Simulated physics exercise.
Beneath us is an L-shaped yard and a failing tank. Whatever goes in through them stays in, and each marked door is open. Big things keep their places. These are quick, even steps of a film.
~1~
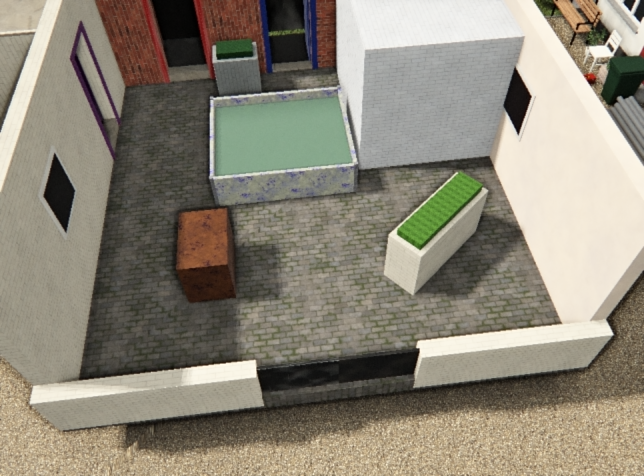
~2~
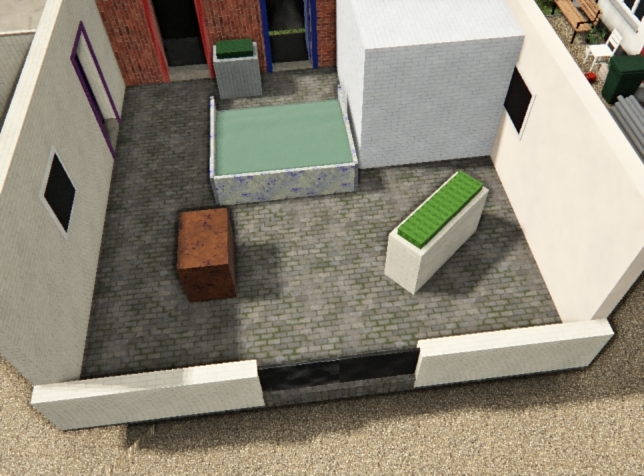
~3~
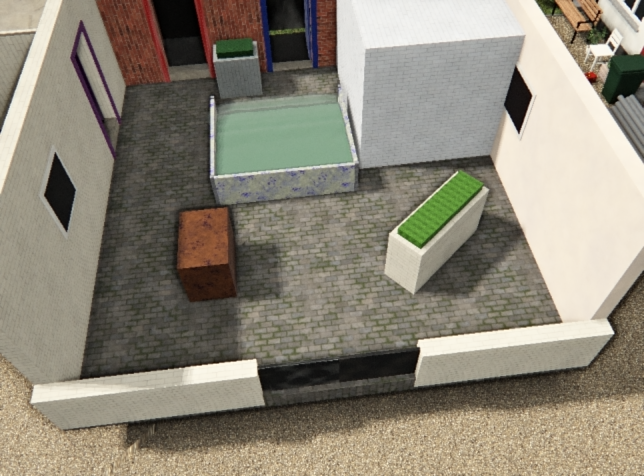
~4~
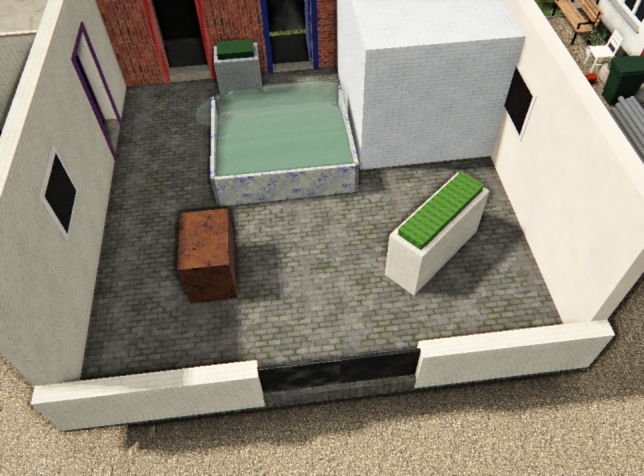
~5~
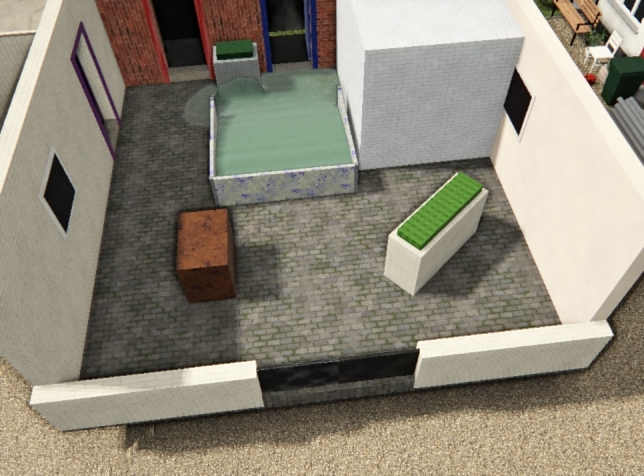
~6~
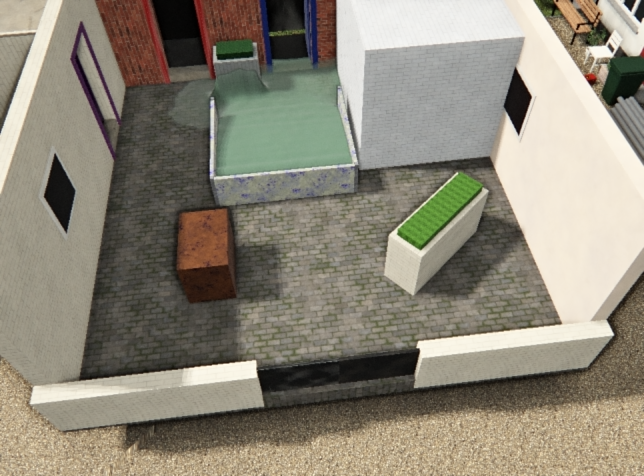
In a walled yard, greenish water pours from the open tank's far side and spreads across paving.
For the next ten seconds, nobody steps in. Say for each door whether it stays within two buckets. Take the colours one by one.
The blue door exceeds two buckets; the purple door never exceeds two buckets; the red door never exceeds two buckets.
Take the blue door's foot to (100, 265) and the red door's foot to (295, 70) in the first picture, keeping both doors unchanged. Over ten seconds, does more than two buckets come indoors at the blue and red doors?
Blue door stays within it; red door exceeds the limit.
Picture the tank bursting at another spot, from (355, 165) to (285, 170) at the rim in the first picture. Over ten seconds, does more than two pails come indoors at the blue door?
One by one: The blue door stays under.
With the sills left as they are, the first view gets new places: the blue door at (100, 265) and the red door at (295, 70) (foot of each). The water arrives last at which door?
It would be the door marked blue.
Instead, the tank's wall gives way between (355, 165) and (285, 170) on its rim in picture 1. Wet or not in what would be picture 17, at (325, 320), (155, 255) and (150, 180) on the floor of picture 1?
Submerged, bone-dry, bone-dry.
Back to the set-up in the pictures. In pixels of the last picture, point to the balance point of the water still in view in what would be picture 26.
About (248, 124).
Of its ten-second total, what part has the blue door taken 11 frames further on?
Approximately 50 per cent.
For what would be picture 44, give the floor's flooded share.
Near 55 in a hundred.
A moment on, water covers 20 % of the floor; the blue door far over two buckets in, the purple door not reached, the red door wet at the sill, nothing in.
Next, water covers 20 % of the floor; the blue door far over two buckets in, the purple door wet at the sill, nothing in, the red door wet at the sill, nothing in.
Then, water covers 30 % of the floor; the blue door far over two buckets in, the purple door wet at the sill, nothing in, the red door wet at the sill, nothing in.
Later, water covers 55 % of the floor; the blue door far over two buckets in, the purple door wet at the sill, nothing in, the red door wet at the sill, nothing in.
In the end, water covers 80 % of the floor; the blue door far over two buckets in, the purple door wet at the sill, nothing in, the red door wet at the sill, nothing in.
